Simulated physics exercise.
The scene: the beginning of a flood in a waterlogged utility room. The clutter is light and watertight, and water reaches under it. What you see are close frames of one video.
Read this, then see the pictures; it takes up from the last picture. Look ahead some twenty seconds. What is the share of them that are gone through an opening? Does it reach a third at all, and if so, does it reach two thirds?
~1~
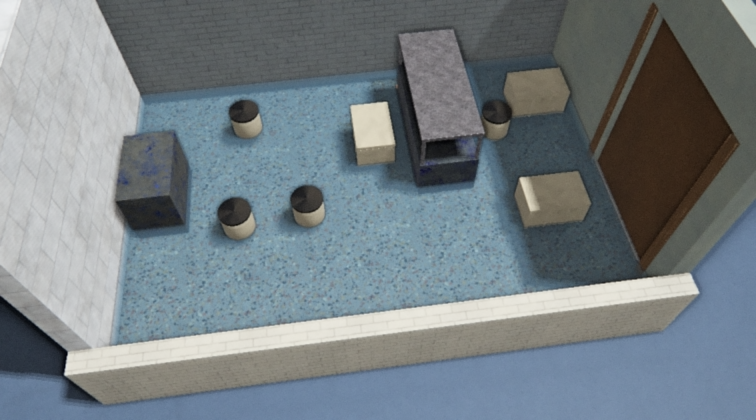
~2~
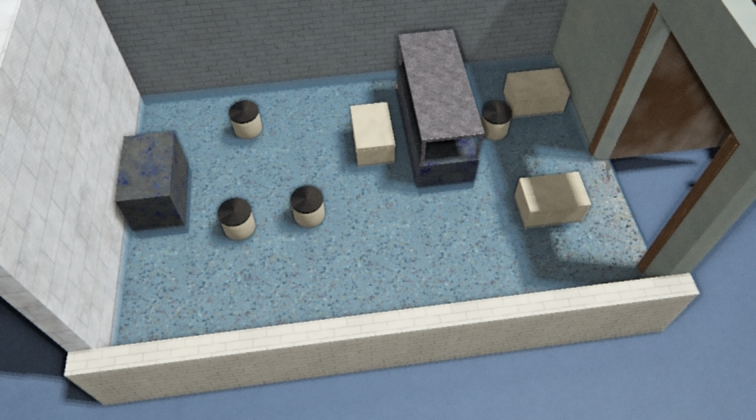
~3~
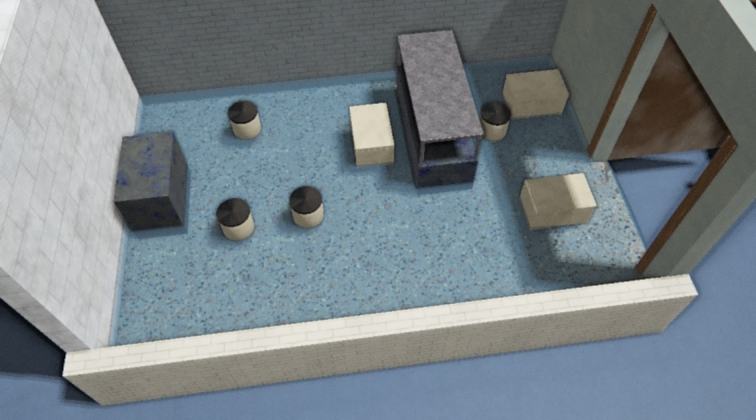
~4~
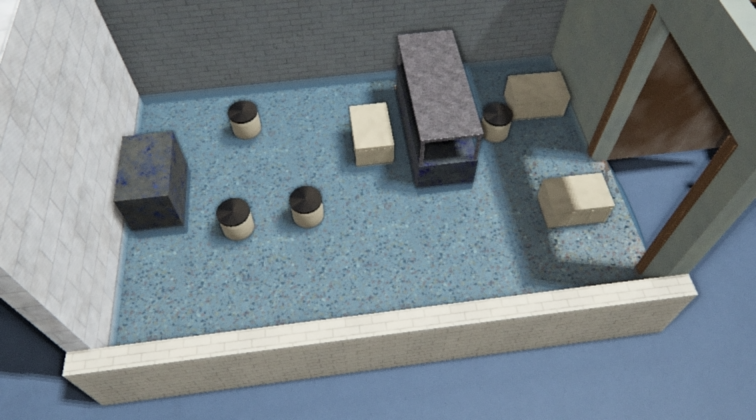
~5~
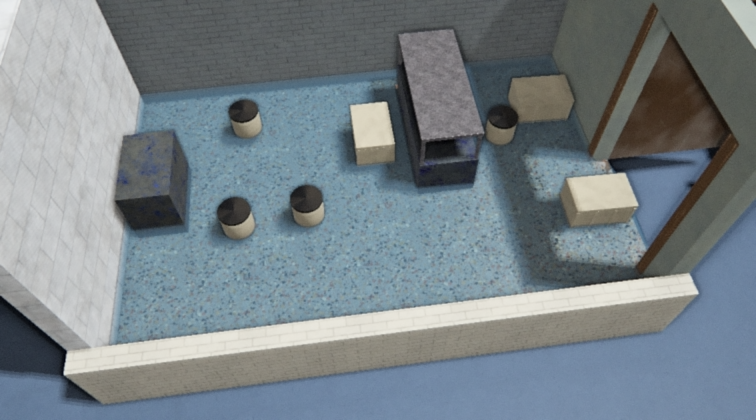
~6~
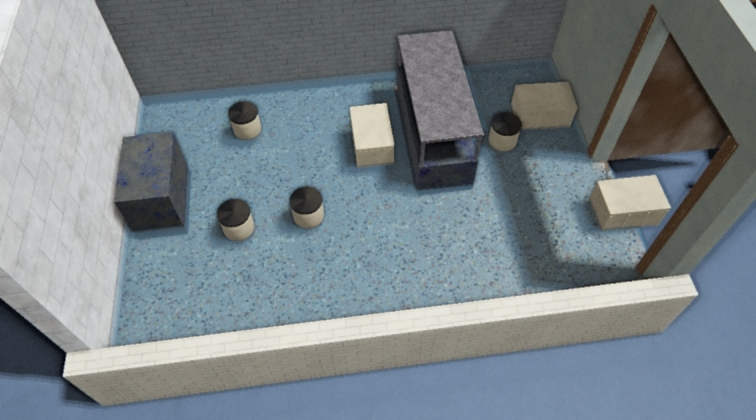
Two thirds and higher.
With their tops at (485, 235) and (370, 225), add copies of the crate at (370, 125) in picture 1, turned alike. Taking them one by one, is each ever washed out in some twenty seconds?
Exits, exits.
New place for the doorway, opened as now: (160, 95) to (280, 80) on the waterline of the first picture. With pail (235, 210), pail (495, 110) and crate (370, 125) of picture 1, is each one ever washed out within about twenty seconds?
Taking them as listed: Exits, never leaves, exits.
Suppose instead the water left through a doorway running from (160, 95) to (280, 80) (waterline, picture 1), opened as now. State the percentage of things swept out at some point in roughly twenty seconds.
Share: Near 60 %.
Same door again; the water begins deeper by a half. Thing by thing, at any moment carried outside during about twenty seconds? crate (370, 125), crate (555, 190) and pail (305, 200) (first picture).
In the order given: Lost, lost and lost.
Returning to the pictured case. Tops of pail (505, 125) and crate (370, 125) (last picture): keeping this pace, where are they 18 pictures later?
First near (569, 178), second near (453, 212).
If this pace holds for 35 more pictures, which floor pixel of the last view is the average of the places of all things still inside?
Roughly at (355, 202).
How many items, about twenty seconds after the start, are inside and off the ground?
2 in total.
A moment on, 1 of 7 are out; 6 afloat.
Next, 2 of 7 are out; 5 afloat.
Later, 5 of 7 are out; 2 afloat.
In the end, 5 of 7 are out; 2 afloat.
